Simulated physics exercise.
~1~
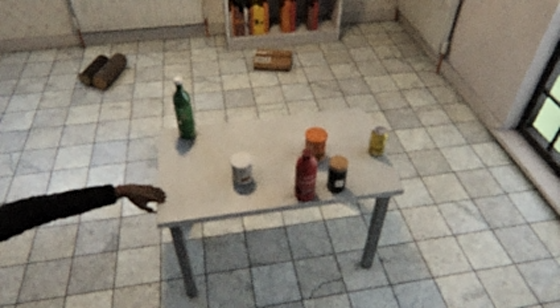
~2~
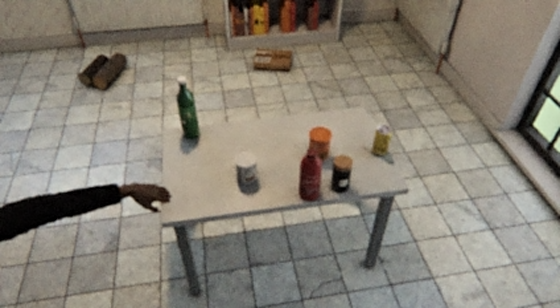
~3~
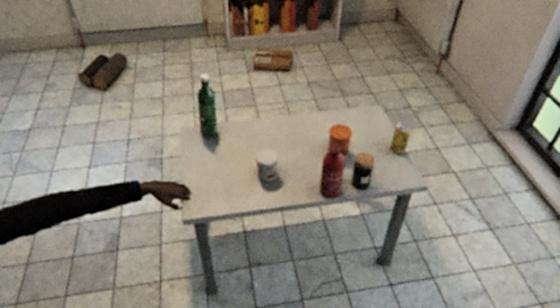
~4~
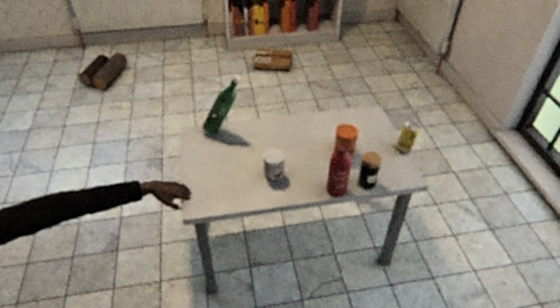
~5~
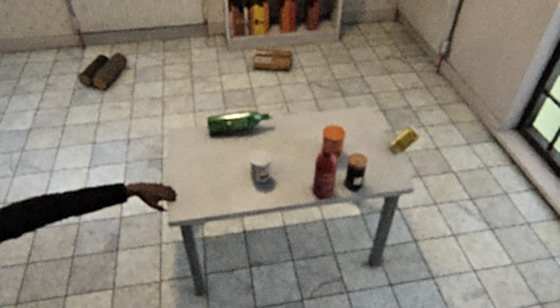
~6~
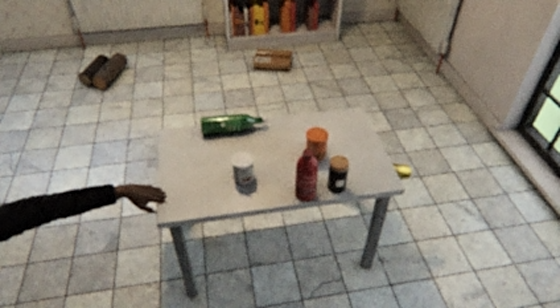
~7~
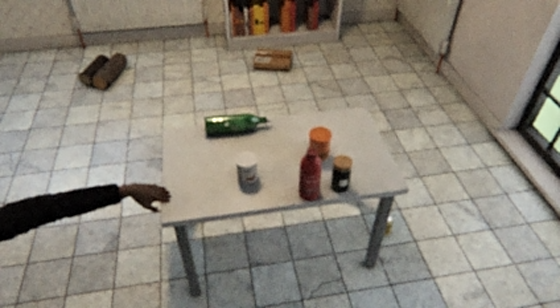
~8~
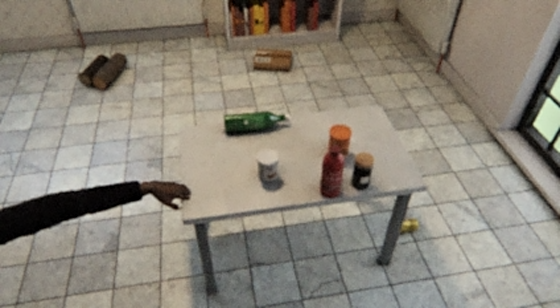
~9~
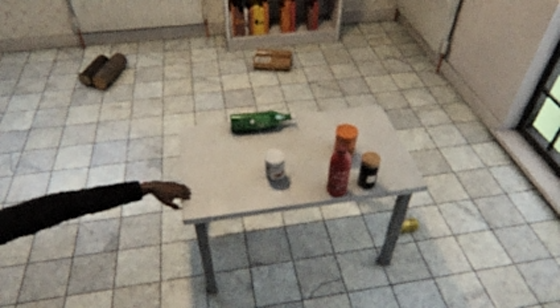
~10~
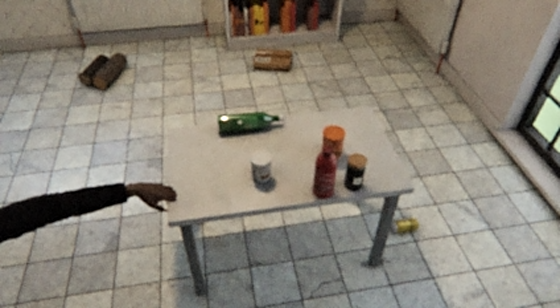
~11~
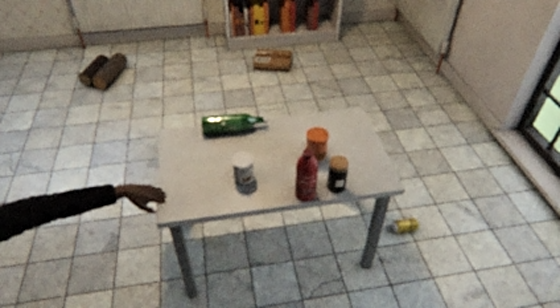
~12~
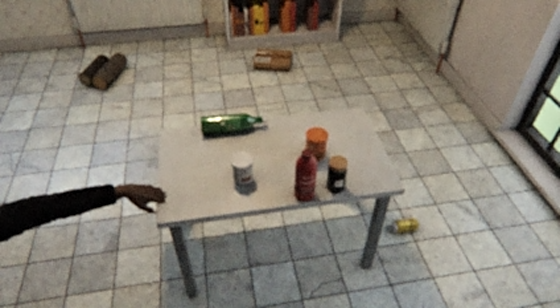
In the video, a table holding bottles, cans and jars slides right and left repeatedly beside an outstretched arm. The green bottle tips onto its side on the tabletop, and the yellow can topples off the right end onto the floor, while the other items stay upright.
